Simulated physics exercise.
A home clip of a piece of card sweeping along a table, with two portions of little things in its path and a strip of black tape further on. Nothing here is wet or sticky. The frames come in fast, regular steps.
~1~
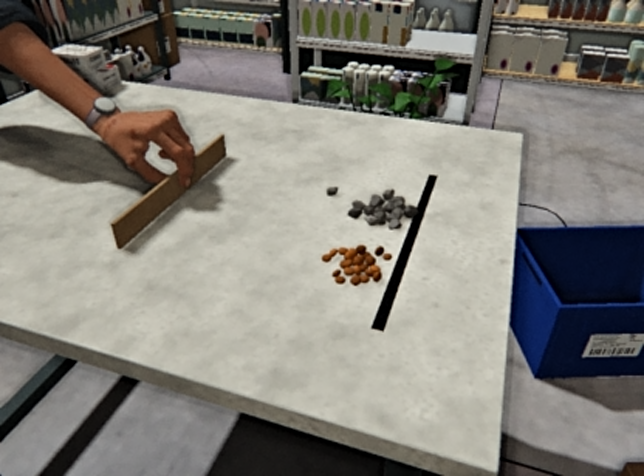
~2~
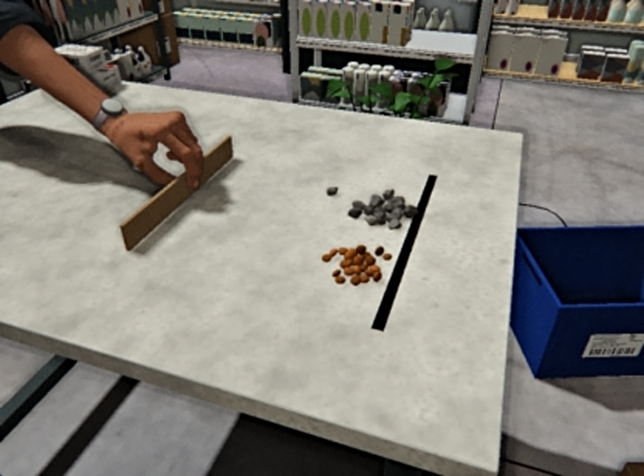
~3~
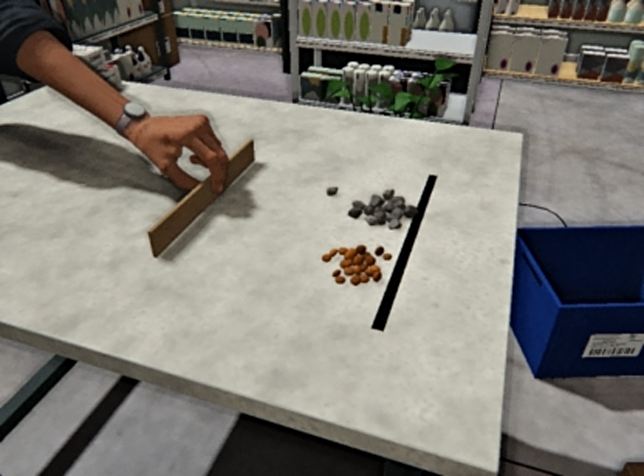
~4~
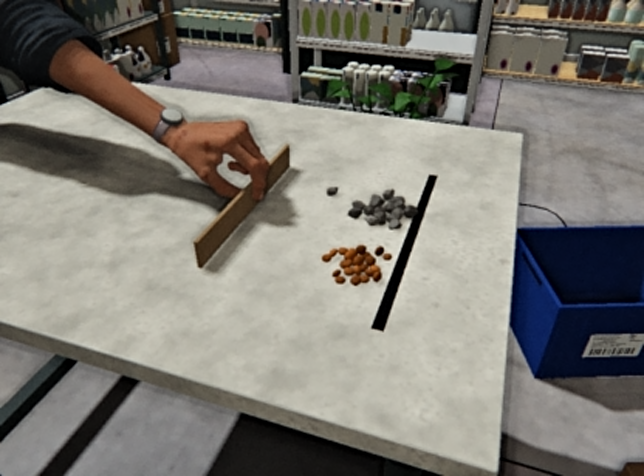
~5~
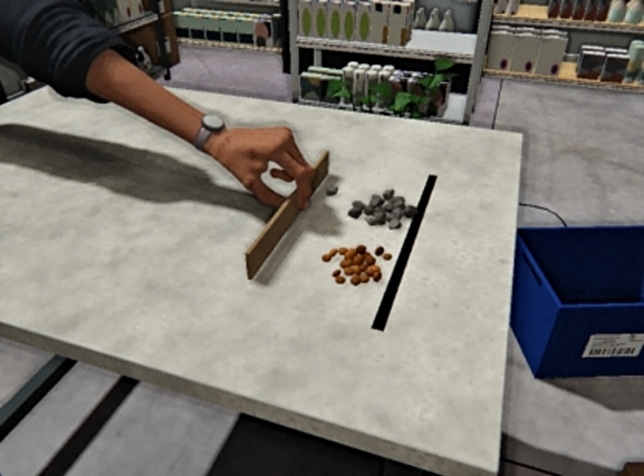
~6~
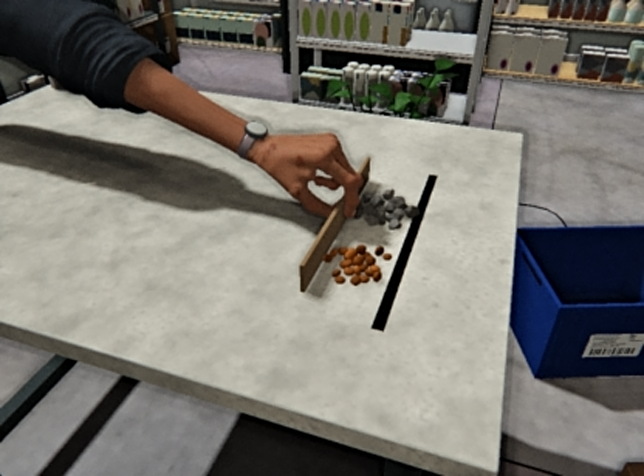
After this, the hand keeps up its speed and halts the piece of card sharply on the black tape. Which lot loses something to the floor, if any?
Here the nearer lot sends some to the floor, and the farther lot sends some to the floor.
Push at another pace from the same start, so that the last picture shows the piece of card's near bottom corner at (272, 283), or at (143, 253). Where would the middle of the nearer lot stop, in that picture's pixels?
One: (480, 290). Two: (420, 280).
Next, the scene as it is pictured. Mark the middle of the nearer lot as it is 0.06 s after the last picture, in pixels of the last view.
At about (390, 268).
Then, 0.06 s later than the last frame, piece of card still moving, near (393, 212); nearer lot all on the table, its front near (410, 276); farther lot all on the table, its front near (442, 216).
Then, 0.14 s later than the last frame, piece of card stopped at the black tape; nearer lot all on the table, its front near (494, 245); farther lot all on the table, its front near (488, 240).
Then, 0.42 s later than the last frame, piece of card stopped at the black tape; nearer lot roughly two thirds over the edge; farther lot the larger part over the edge.
When it is over, piece of card stopped at the black tape; nearer lot the larger part over the edge; farther lot the larger part over the edge.
